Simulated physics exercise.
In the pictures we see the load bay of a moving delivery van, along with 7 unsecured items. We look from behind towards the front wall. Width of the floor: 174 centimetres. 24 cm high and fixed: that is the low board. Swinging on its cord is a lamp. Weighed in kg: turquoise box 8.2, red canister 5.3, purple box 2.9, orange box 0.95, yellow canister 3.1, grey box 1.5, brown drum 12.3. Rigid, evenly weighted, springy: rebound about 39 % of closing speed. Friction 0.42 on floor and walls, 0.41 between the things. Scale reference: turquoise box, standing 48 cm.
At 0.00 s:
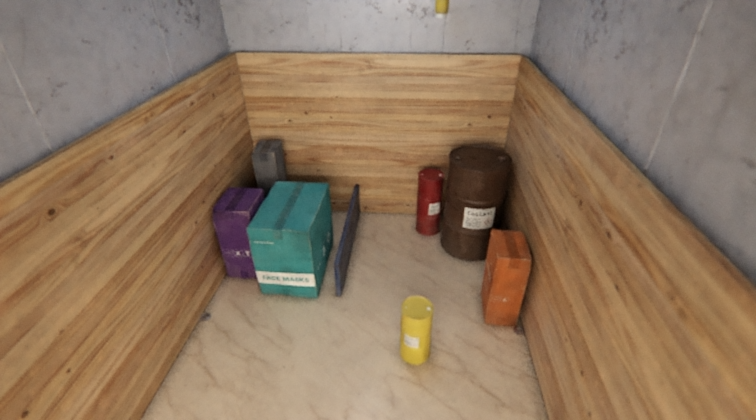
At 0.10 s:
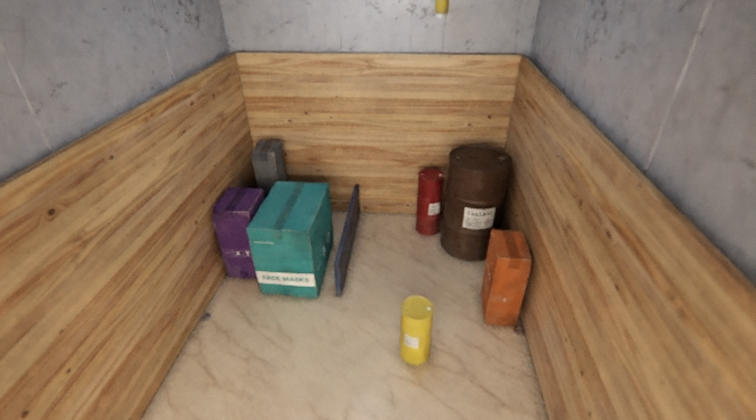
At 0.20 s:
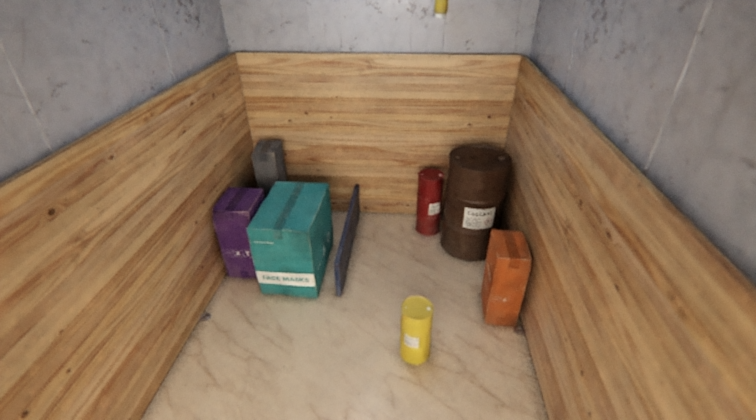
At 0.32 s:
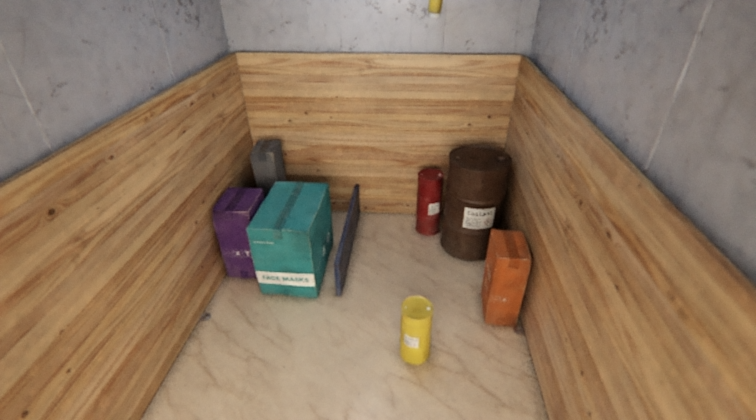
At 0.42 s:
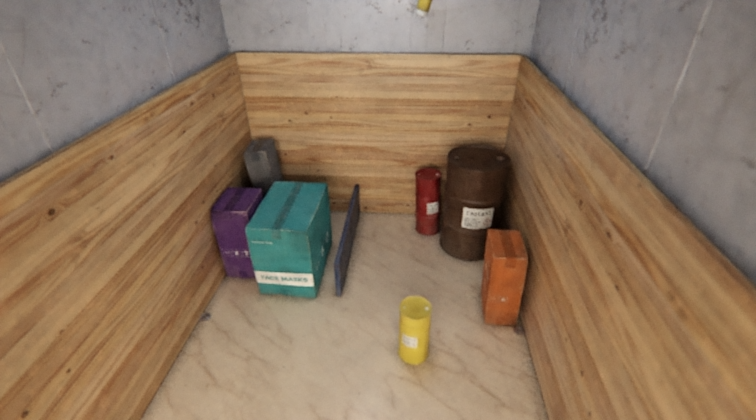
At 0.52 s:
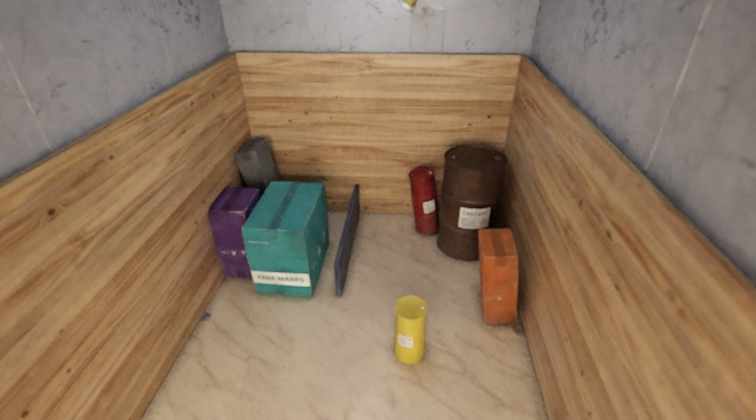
Seven loose items stand in the load bay of a delivery van, seen from behind towards the front wall. Purple, turquoise and grey boxes sit left of a low dark board, with a red canister, brown drum and orange box right and a yellow canister nearer. At first all stay still, then the hanging lamp swings left and the items lean slightly left, the grey box most visibly.
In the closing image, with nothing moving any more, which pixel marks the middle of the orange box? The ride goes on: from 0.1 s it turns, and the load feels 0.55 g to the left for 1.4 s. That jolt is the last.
The middle of the orange box is at roughly (380, 291) in the final view.
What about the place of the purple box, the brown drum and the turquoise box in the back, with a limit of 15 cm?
Purple box: Remains in place; brown drum: Is displaced; turquoise box: Remains in place.
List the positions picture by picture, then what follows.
The first frame shows smooth; orange box (504, 278); turquoise box (296, 237).
The second frame shows smooth; purple box (246, 234); yellow canister (416, 331).
The third frame shows load feels 0.22 g left; grey box (274, 188); brown drum (474, 203).
The fourth frame shows load feels 0.48 g left; turquoise box (296, 237); red canister (429, 203).
The fifth frame shows load feels 0.55 g left; grey box (270, 187) 5° off upright; purple box (244, 233).
The sixth frame shows load feels 0.55 g left; orange box (497, 276) 8° off upright; grey box (265, 187) 9° off upright.
After 0.72 s, load feels 0.55 g left; orange box 42° off upright near (469, 276); red canister 38° off upright; grey box 8° off upright.
After 1.02 s, load feels 0.55 g left; orange box on its side near (394, 288); red canister 74° off upright; yellow canister moved 32 cm.
After 1.22 s, load feels 0.55 g left; orange box on its side near (380, 291); red canister on its side; yellow canister moved 52 cm.
After 1.72 s, smooth; orange box on its side near (380, 291); red canister on its side; yellow canister moved 93 cm.
In the end (4.3 s), toppled in the back, red canister and orange box; not toppled but over 15 cm from the start, yellow canister and brown drum; the other 3 under 15 cm from the start. At the end, from the last picture's camera, orange box near (380, 291).
